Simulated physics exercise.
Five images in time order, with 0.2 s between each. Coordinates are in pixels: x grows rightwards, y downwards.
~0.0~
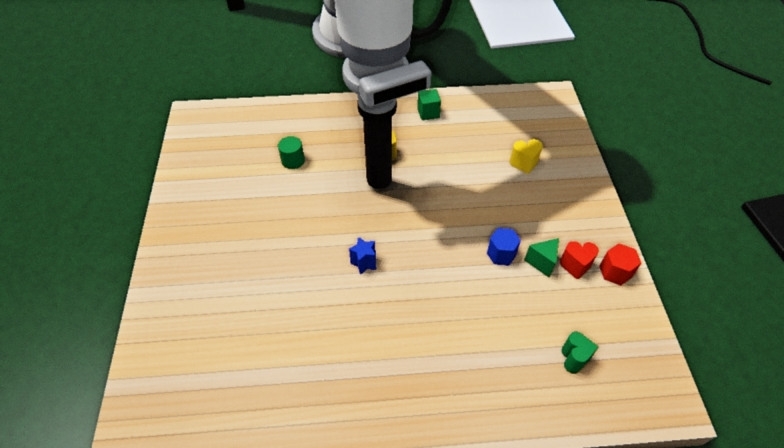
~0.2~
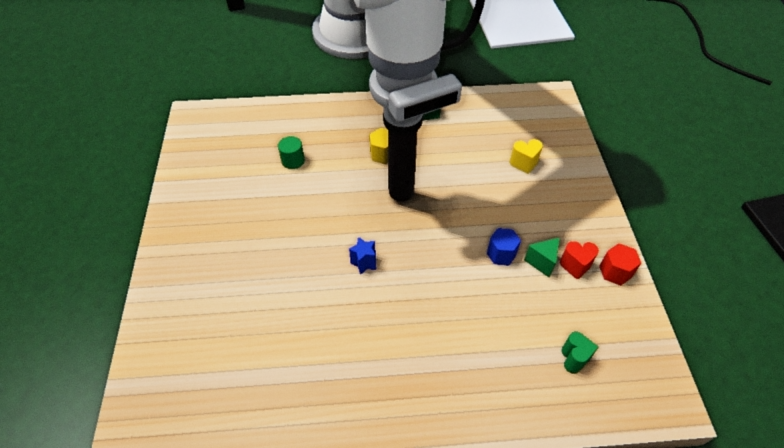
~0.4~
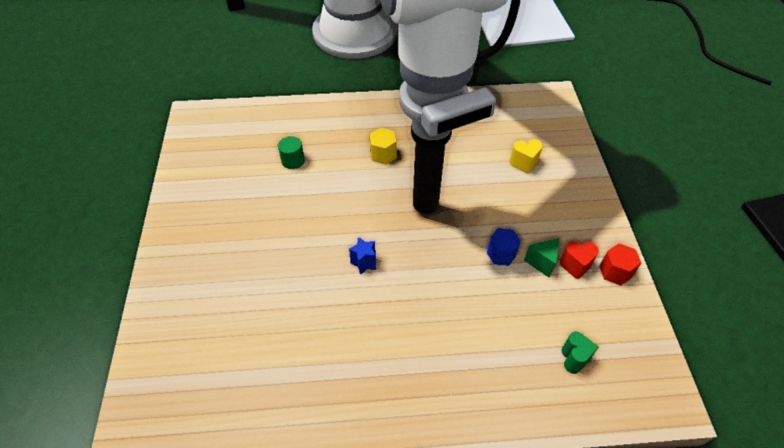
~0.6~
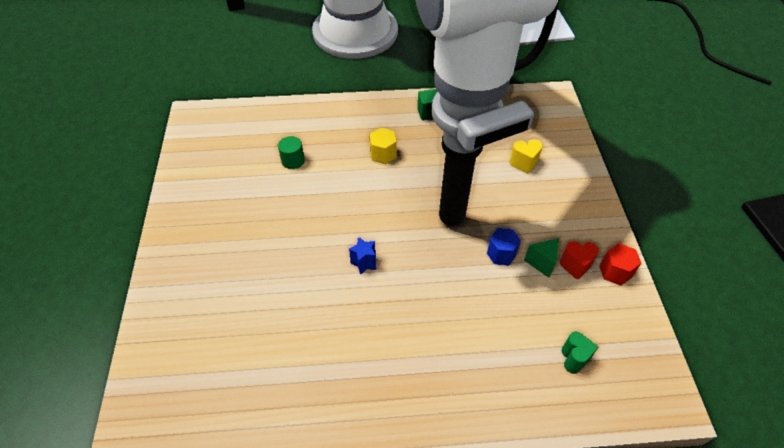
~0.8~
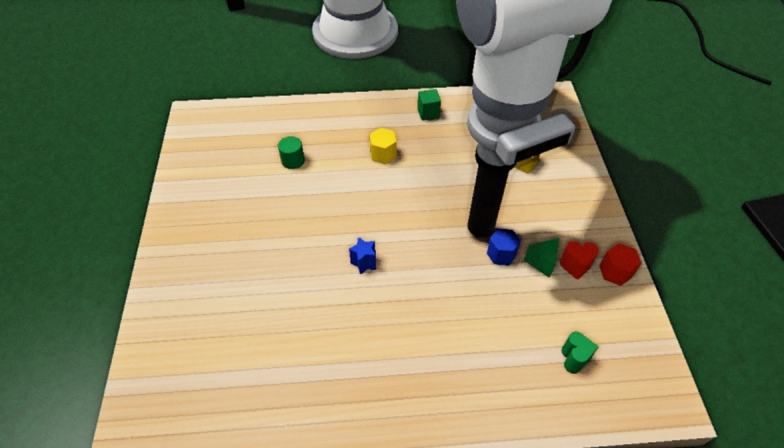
On a light wooden board over a green surface, a robotic arm moves a black stick steadily right and slightly toward the viewer, up beside a blue hexagonal block, while the scattered green, yellow, red and blue blocks stay still.
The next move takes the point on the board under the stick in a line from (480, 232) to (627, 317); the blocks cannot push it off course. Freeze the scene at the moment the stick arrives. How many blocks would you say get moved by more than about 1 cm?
Answer: 3+.
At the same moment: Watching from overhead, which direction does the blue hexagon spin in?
Clockwise rotation.
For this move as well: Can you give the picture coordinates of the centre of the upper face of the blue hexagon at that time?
Its top middle: (531, 271).
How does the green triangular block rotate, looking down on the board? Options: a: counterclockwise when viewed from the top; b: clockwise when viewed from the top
Option a.
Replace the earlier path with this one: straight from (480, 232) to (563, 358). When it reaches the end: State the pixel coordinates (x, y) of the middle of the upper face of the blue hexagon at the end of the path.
Its top face will be centred at roughly (582, 311).
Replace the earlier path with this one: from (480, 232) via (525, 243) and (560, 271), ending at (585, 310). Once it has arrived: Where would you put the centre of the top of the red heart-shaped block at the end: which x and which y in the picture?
Near (607, 273).
On the path given first. One third of the way, stick (528, 253); blue hexagon (529, 267), turned 75° clockwise; green triangular block (556, 251), turned 35° anticlockwise.
Two thirds of the way, stick (577, 281); blue hexagon (531, 271), turned 90° clockwise; green triangular block (608, 274), turned 80° anticlockwise; red heart-shaped block (595, 249), turned 15° anticlockwise.
At the end, stick (631, 312); blue hexagon (531, 271), turned 90° clockwise; green triangular block (641, 280), turned 125° anticlockwise; red heart-shaped block (595, 249), turned 15° anticlockwise; red hexagon still.
